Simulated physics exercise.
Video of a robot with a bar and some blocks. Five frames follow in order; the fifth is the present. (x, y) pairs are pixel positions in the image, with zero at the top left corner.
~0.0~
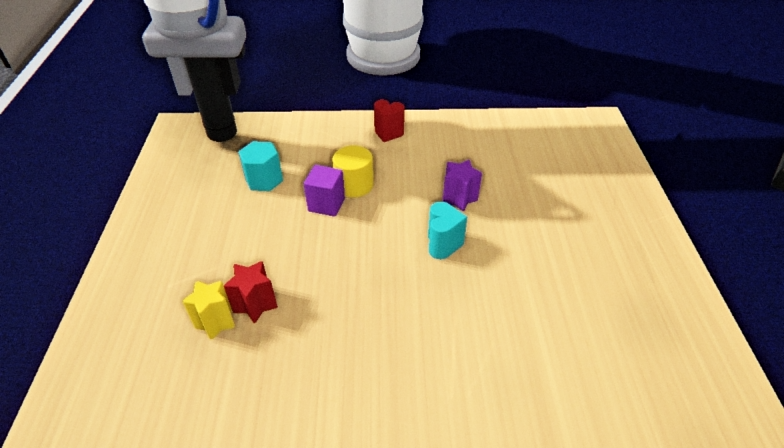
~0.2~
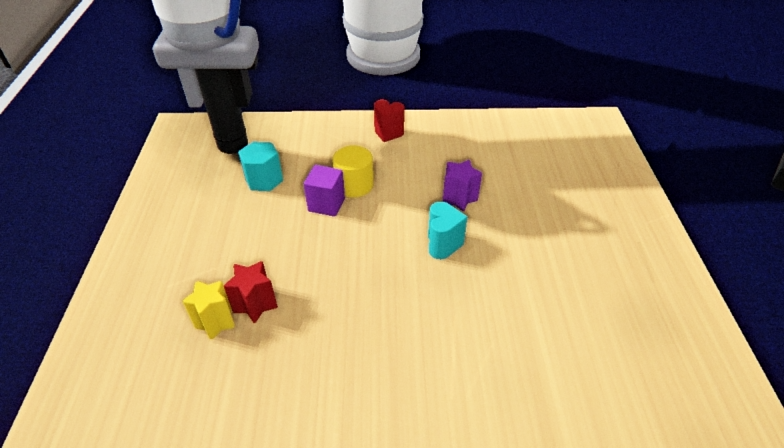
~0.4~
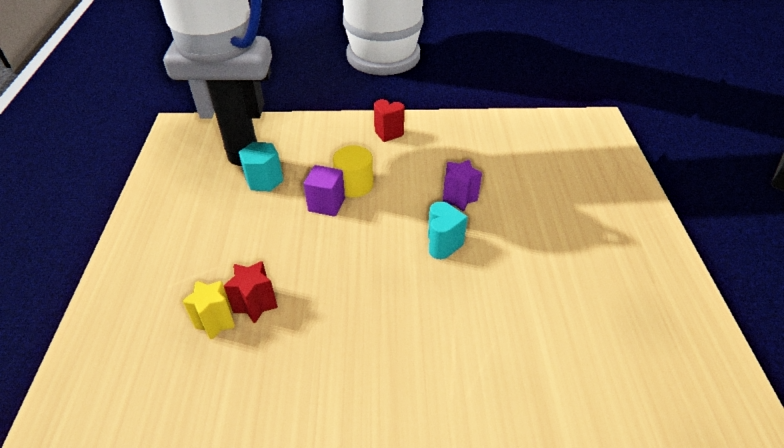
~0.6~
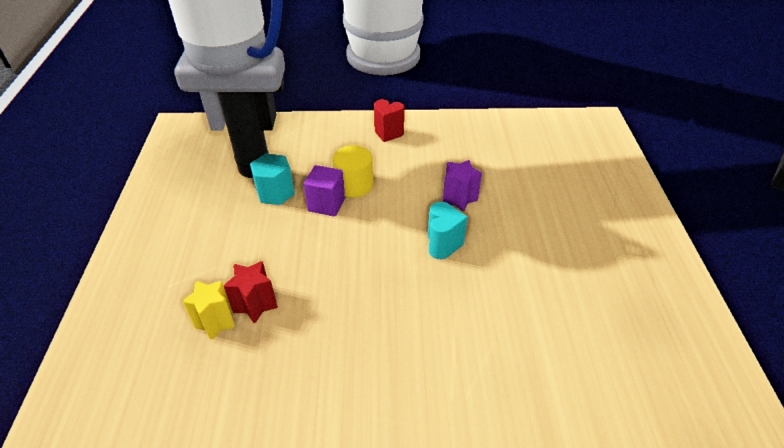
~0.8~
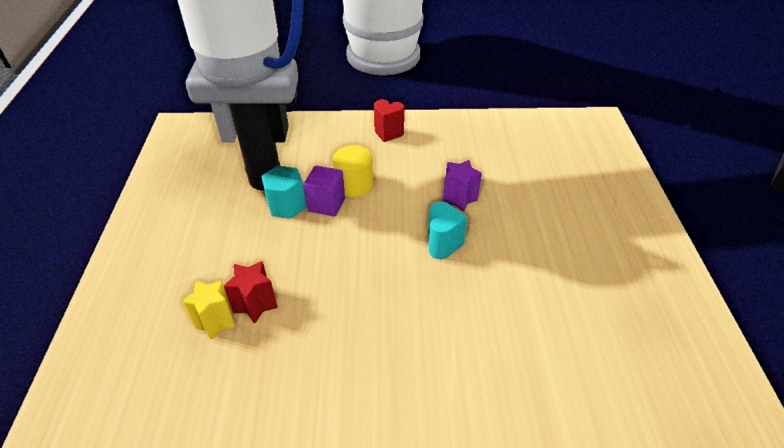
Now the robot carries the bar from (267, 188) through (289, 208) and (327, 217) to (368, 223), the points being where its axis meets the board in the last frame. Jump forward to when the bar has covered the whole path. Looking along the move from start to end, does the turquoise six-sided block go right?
I believe so.
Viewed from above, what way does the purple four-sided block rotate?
Spin direction: Counter-clockwise.
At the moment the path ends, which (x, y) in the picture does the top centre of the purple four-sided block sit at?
For the centre of its top, I'd go with (390, 178).
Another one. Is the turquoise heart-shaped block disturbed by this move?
It is untouched.
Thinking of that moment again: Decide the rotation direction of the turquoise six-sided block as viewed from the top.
Viewed from overhead, the turquoise six-sided block winds up turned clockwise.
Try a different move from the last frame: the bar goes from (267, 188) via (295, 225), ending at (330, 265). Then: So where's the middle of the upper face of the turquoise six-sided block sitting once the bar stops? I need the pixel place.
Its top centre is at about (357, 258).
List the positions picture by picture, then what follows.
Tip of the bar at (222, 134), middles of tops, turquoise six-sided block at (258, 152), purple four-sided block at (323, 176), yellow circular block at (353, 156), turquoise heart-shaped block at (446, 216), in the first picture.
Bar at (233, 145), nothing pushed, in the second picture.
Bar at (244, 157), nothing pushed, in the third picture.
Bar at (255, 169), turquoise six-sided block at (270, 164), in the fourth picture.
Bar at (266, 181), turquoise six-sided block at (282, 177), purple four-sided block at (323, 176), yellow circular block at (353, 156), turquoise heart-shaped block at (446, 216), in the fifth picture.
What follows on the original path. One third of the way, bar at (289, 202); turquoise six-sided block at (303, 201), turned 10° clockwise; purple four-sided block at (332, 180), turned 45° anticlockwise.
Two thirds of the way, bar at (327, 210); turquoise six-sided block at (321, 215), turned 50° clockwise; purple four-sided block at (358, 181), turned 40° anticlockwise; yellow circular block at (357, 155).
At the end, bar at (367, 216); turquoise six-sided block at (323, 216), turned 60° clockwise; purple four-sided block at (390, 178), turned 70° anticlockwise; yellow circular block at (357, 155); turquoise heart-shaped block unmoved.
